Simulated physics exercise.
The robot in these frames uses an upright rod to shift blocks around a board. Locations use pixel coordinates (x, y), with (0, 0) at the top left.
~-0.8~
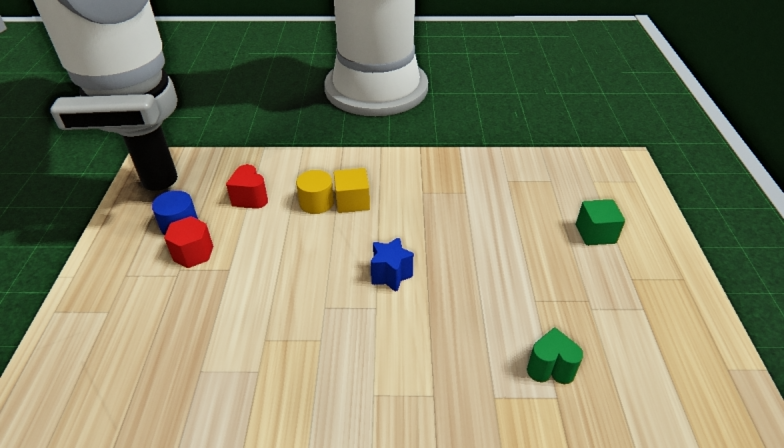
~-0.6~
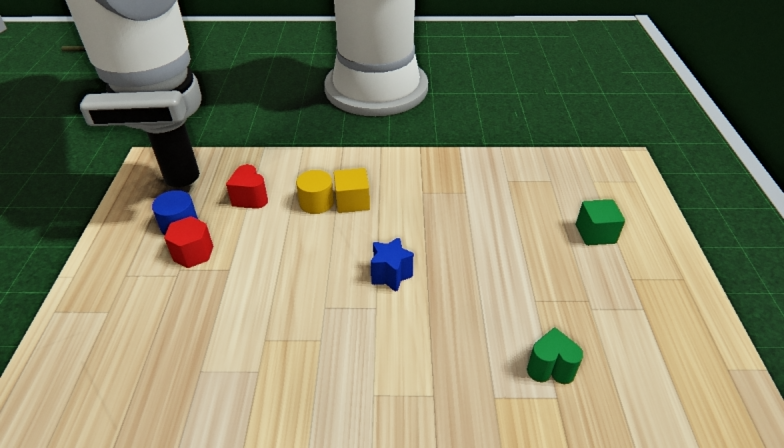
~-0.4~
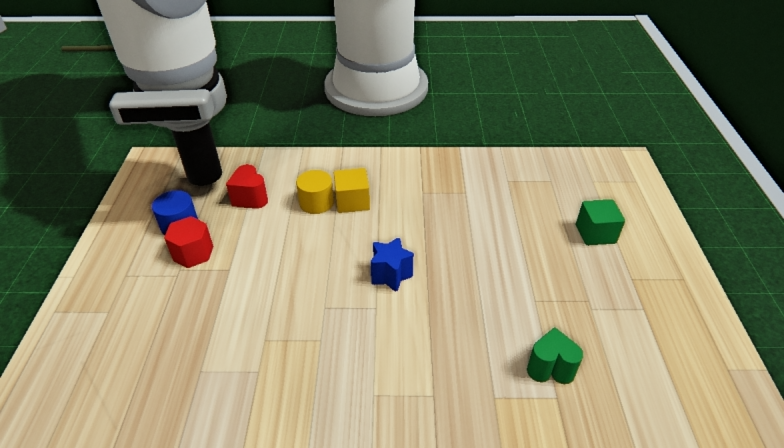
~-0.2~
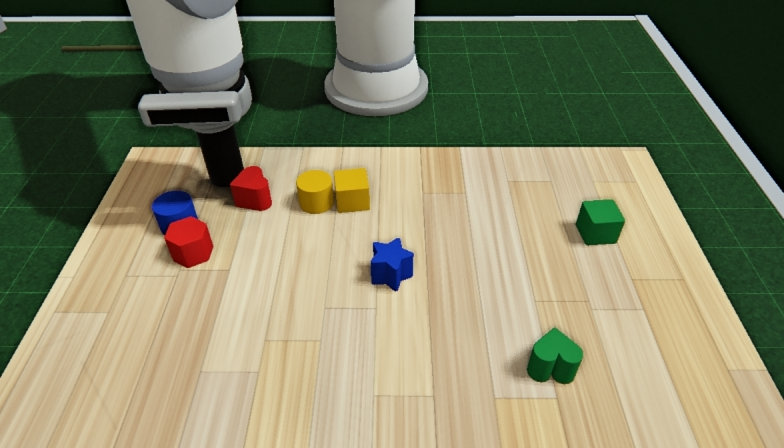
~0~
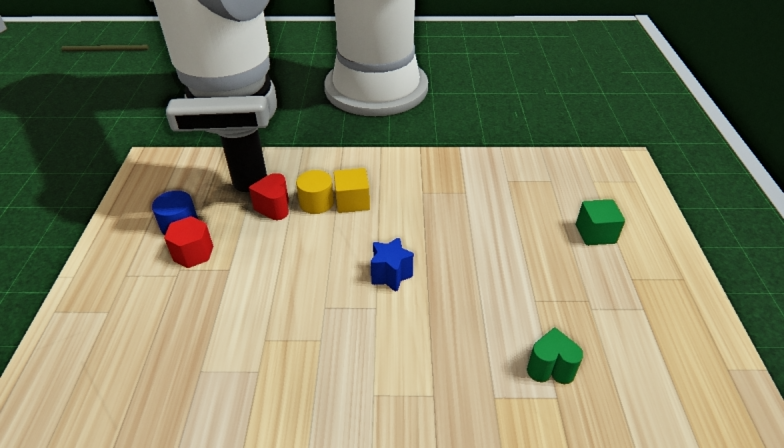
On a wooden board, a robot's rod moves right and pushes the red heart-shaped block rightward.
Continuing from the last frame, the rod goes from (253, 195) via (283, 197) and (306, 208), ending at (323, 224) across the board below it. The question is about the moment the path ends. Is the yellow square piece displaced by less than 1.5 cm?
Going by the path, no.
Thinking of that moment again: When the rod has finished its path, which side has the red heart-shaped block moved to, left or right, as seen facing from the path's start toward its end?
Sideways, to the right.
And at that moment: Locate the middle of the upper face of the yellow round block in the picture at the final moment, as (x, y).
So, by the moment the path ends, you'll find the top centre of the yellow round block at (358, 199).
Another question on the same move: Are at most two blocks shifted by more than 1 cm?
No, it doesn't check out.
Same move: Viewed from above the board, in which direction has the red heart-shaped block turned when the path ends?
Turns clockwise.
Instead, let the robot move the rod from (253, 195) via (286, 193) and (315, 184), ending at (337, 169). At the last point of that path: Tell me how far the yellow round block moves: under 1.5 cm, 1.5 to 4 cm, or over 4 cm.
Under 1.5 cm.
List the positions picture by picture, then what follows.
The first picture shows lower end of the rod at (160, 180), tops of blocks, blue round block at (171, 202), red heart-shaped block at (246, 176), yellow round block at (314, 180), yellow square piece at (351, 179).
The second picture shows rod at (182, 177), blocks as before.
The third picture shows rod at (205, 175), blocks as before.
The fourth picture shows rod at (228, 177), red heart-shaped block at (251, 178).
The fifth picture shows rod at (250, 182), blue round block at (171, 202), red heart-shaped block at (270, 185), yellow round block at (314, 180), yellow square piece at (351, 179).
The first path, step by step. One third of the way, rod at (281, 184); red heart-shaped block at (286, 195), turned 15° clockwise; yellow round block at (321, 183); yellow square piece at (355, 178).
Two thirds of the way, rod at (304, 195); red heart-shaped block at (292, 208), turned 65° clockwise; yellow round block at (337, 191); yellow square piece at (367, 178), turned 25° anticlockwise.
At the end, rod at (322, 211); blue round block not moved; red heart-shaped block at (293, 217), turned 95° clockwise; yellow round block at (358, 199); yellow square piece at (374, 178), turned 45° anticlockwise.
